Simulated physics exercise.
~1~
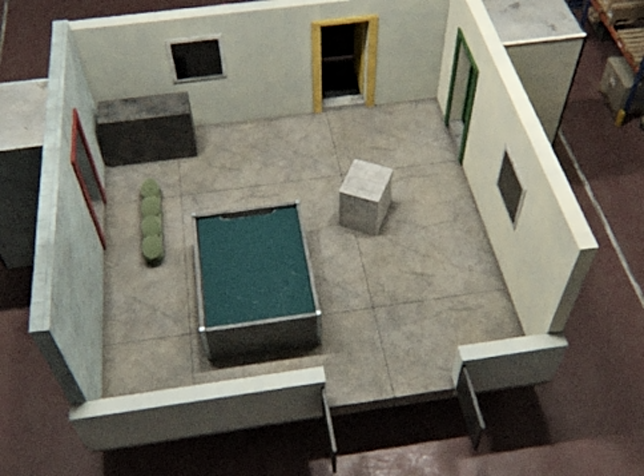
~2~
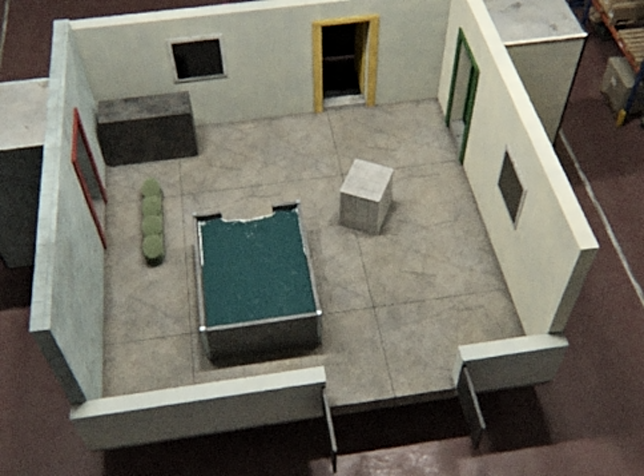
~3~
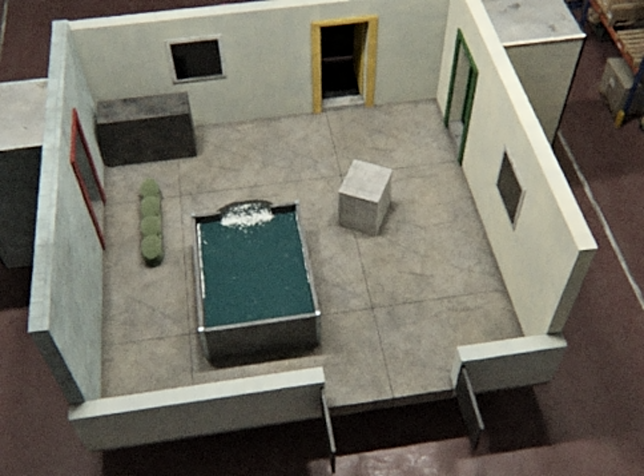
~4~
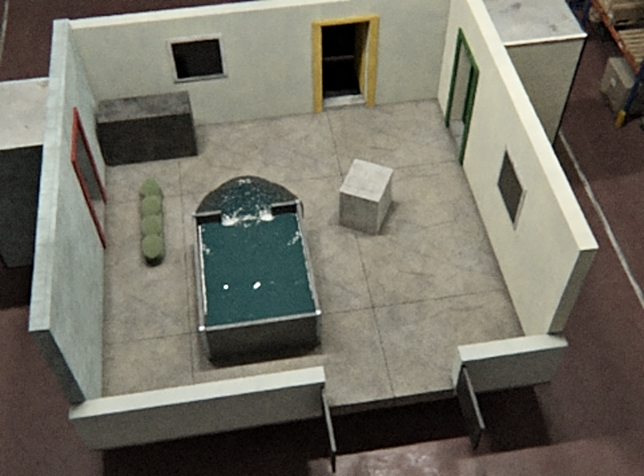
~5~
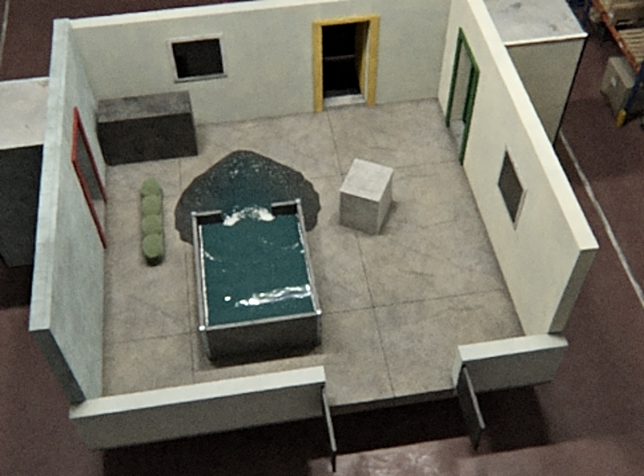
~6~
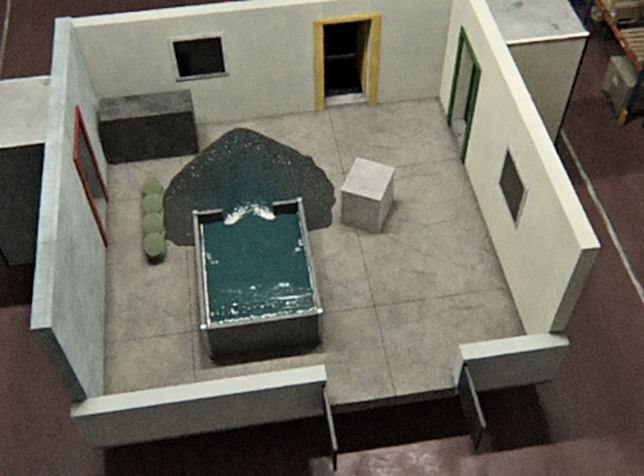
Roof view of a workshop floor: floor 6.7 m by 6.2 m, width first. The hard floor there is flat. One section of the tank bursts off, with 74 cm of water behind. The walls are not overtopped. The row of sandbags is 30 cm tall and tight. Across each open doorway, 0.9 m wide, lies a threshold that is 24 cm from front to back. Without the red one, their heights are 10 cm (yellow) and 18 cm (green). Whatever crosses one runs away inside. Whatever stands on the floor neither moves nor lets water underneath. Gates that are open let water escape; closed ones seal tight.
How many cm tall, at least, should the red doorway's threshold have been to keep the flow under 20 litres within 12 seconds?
At least about 5 cm.
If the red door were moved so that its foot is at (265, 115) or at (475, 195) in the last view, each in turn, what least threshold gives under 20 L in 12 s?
In turn: Roughly 23 cm, roughly 5.0 cm.
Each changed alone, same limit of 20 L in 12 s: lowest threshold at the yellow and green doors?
Roughly 10.5 cm for the yellow door and roughly 12.5 cm for the green door.
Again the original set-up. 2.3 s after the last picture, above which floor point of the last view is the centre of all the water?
Around (255, 211).
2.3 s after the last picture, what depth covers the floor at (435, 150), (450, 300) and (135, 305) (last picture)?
About 1, 0 and 0 cm respectively.
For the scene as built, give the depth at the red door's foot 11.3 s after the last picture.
4.5 cm.
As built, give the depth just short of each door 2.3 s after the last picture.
Depths in cm: Red 7, yellow 13, green 7.
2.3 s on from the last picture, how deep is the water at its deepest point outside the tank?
36 cm.
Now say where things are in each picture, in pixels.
The first picture shows the tank at (253, 265) is whole and still, 74 cm deep; the red door at (90, 186) is dry.
In the second picture, the gap is on the far side, the front 0.3 m out at a hidden place; the back of the tank holds 74 cm.
In the third picture, the gap is on the far side, the front 0.8 m out at (231, 207); the back of the tank holds 74 cm.
In the fourth picture, the front is at (235, 182), 1.4 m from the gap on the far side; 1.9 m2 of floor is wet, 74 cm left at the back.
In the fifth picture, water pours out on the far side and has run 2.1 m, to (233, 156); about 5 cm deep outside, 73 cm at the back.
In the sixth picture, water pours out on the far side and has run 2.7 m, to (234, 133); about 4 cm deep outside, 66 cm at the back; the red door at (92, 183), 2.7 m from the gap, is still 1.2 m from the nearest water.
Then, 0.7 s after the last picture water covers 25 % of the floor, deepest (44 cm) near (250, 234); it has not reached the red door.
Then, 2.3 s after the last picture water covers 40 % of the floor, deepest (36 cm) near (108, 150); 7 cm at the red door, 0 litres in over its 13 cm threshold.
Then, 11.3 s after the last picture water covers 95 % of the floor, deepest (10 cm) near (466, 291); 5 cm at the red door, 0 litres in over its 13 cm threshold.
At the red door as built, the water peaked near 9 cm, 4.5 s after the last picture.
With a threshold of 4.5 cm, 28 litres would have come in within the 12 s; with 6 cm, 12 litres. So under 20 litres takes about 5 cm.
